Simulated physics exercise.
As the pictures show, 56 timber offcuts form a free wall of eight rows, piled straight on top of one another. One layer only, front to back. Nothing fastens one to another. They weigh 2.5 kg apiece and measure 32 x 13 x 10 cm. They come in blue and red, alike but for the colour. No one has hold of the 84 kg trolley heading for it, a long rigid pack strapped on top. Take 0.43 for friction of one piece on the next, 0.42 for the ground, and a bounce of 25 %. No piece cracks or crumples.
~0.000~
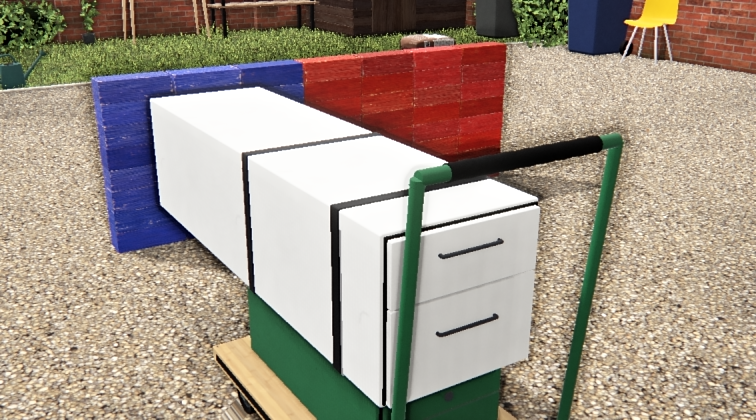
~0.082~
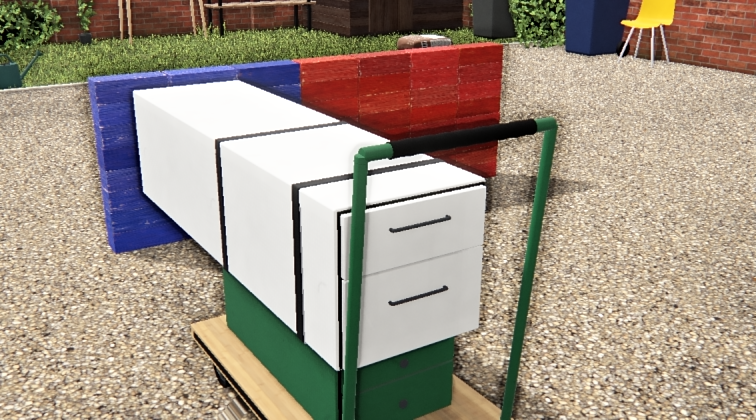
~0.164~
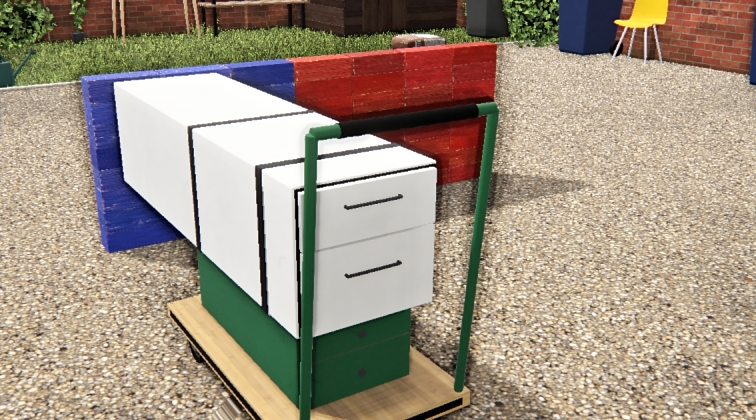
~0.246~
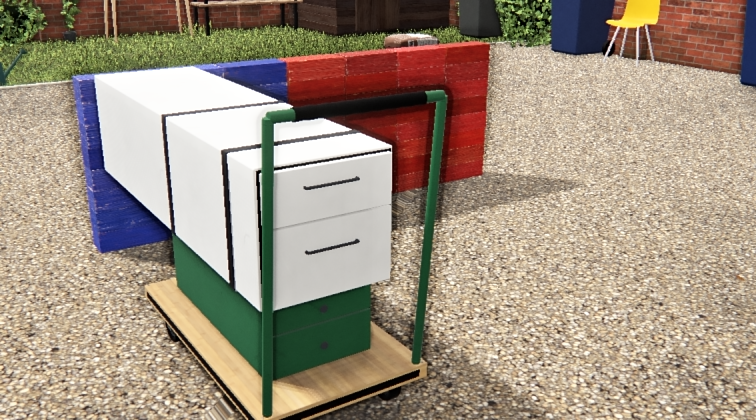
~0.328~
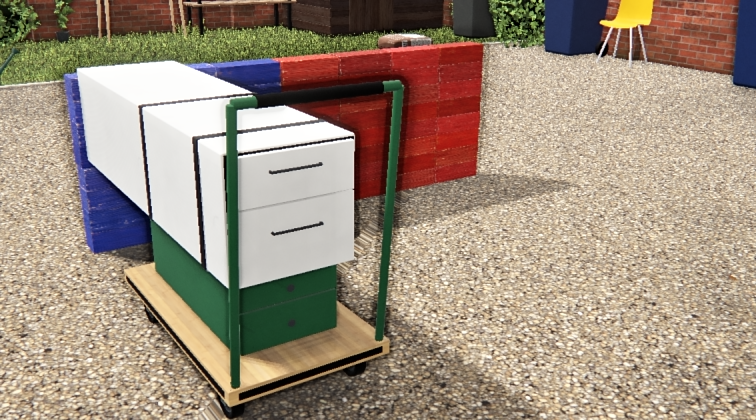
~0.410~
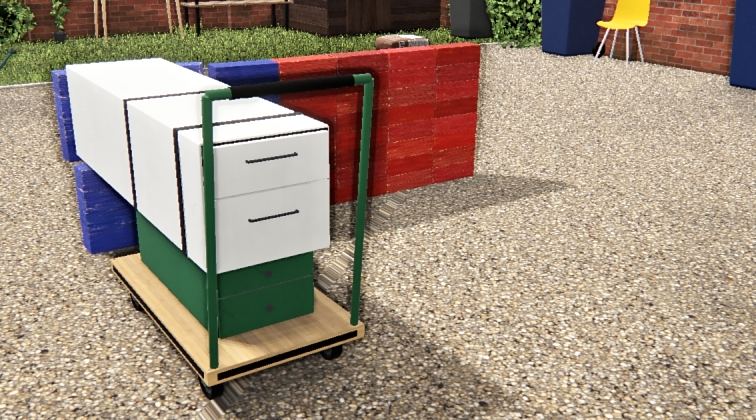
White cabinet strapped on a green trolley rolling away across gravel and pushing into the blue end of a blue-and-red wall.
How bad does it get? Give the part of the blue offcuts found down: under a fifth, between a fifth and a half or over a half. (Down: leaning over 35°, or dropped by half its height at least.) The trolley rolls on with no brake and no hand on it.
The part is over a half.
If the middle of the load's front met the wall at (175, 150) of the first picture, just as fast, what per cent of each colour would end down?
Then red 0, blue 50 per cent.
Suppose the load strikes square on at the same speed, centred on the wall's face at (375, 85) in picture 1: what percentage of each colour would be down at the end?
Then red 40, blue 0 per cent.
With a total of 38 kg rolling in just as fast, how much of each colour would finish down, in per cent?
In that case red 0, blue 50 per cent.
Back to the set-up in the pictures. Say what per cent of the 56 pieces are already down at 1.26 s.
25 per cent by then.
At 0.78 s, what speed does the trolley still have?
Near 1.3 m/s.
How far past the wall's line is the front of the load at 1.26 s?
About 120 cm past it.
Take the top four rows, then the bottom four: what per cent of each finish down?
From the top 30, from the bottom 20 per cent.
After 0.78 s, load 72 cm past the wall's line, still rolling; 8 of the 24 blue offcuts down (8 of 56 in all colours); top blue offcut shifted 10 mm.
After 1.26 s, load 1.21 m past the wall's line, still rolling; 13 of the 24 blue offcuts down (13 of 56 in all colours); top blue offcut shifted 10 mm.
At rest (2.8 s), load 1.57 m past the wall's line, still rolling; 14 of the 24 blue offcuts down (14 of 56 in all colours); top blue offcut shifted 10 mm; top red offcut unmoved. That is 58 per cent. As the last picture would show them, middles, top blue offcut near (244, 74), top red offcut near (357, 63).
